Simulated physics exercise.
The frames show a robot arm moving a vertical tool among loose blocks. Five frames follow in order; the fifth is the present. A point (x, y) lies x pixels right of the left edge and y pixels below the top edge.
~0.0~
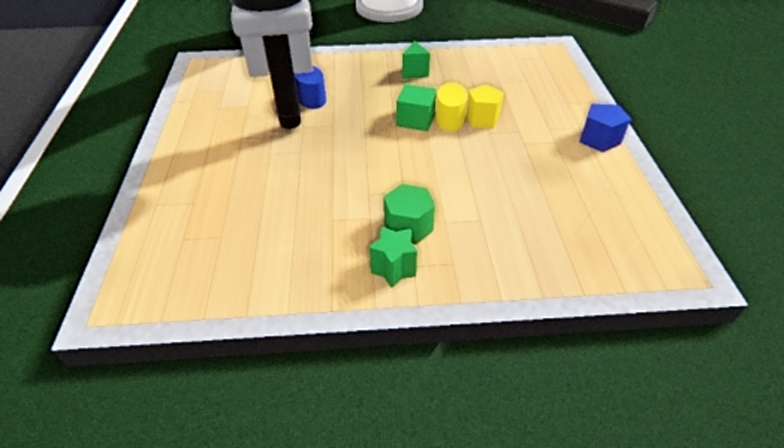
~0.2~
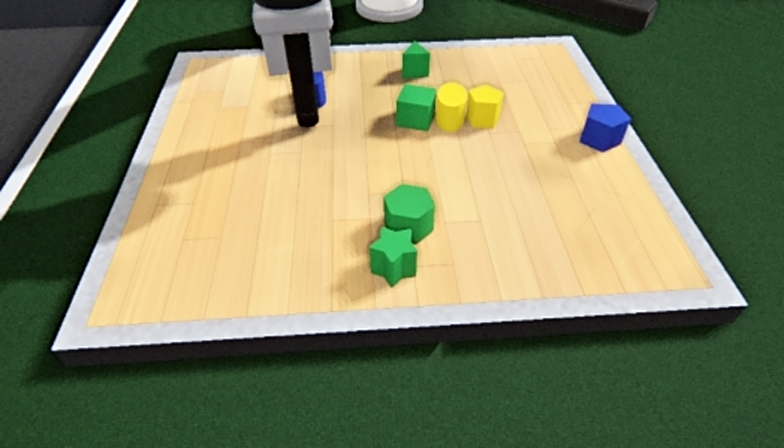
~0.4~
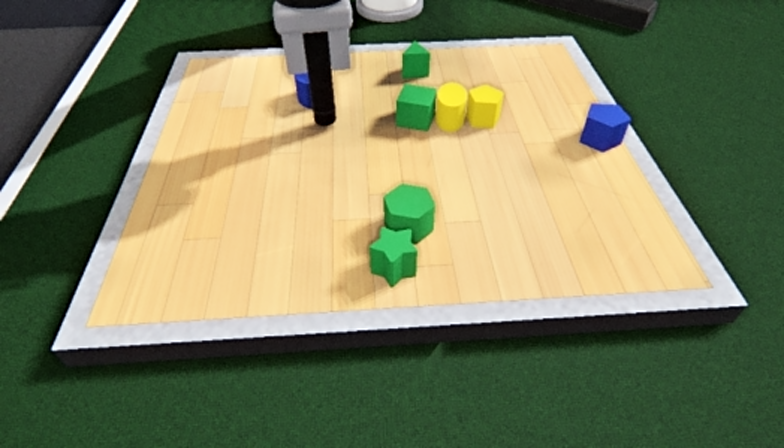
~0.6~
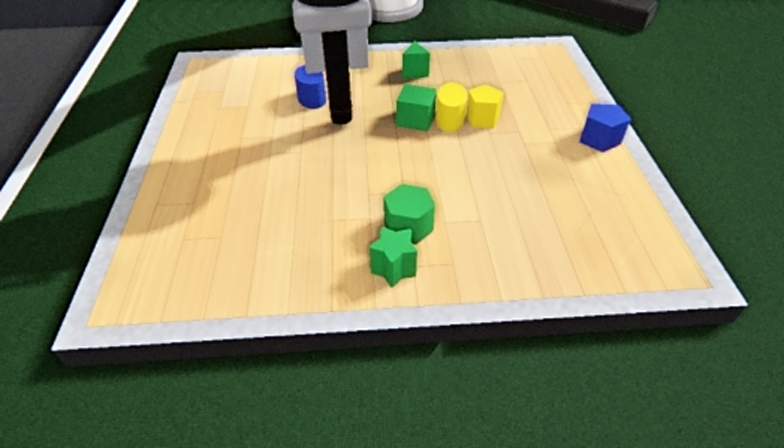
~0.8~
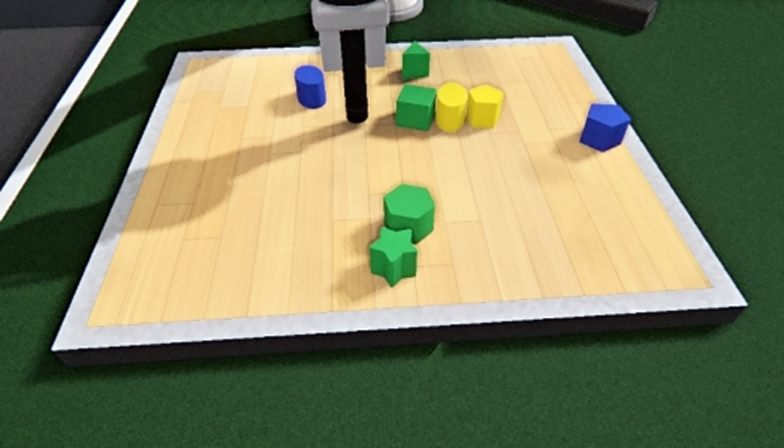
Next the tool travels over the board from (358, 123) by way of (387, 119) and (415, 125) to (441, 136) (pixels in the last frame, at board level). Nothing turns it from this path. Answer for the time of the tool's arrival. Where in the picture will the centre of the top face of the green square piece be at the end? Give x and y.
The middle of its top is at (465, 100).
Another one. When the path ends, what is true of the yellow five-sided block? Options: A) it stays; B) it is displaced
It's B.
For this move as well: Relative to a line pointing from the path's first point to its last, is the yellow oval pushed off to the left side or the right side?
Sideways shift: Left.
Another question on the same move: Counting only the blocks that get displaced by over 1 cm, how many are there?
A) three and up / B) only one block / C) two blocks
I choose A.
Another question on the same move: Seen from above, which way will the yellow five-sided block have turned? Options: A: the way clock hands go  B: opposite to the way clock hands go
A (the way clock hands go)
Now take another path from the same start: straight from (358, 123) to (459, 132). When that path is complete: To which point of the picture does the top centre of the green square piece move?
Answer: (455, 89).
What follows on the original path. One third of the way, tool at (388, 113); nothing pushed yet.
Two thirds of the way, tool at (416, 120); green square piece at (444, 96), turned 30° anticlockwise; yellow oval at (475, 90); yellow five-sided block at (505, 94), turned 30° clockwise.
At the end, tool at (442, 130); blue oval still; green square piece at (465, 100), turned 60° anticlockwise; yellow oval at (487, 87), turned 25° anticlockwise; yellow five-sided block at (521, 91), turned 50° clockwise.
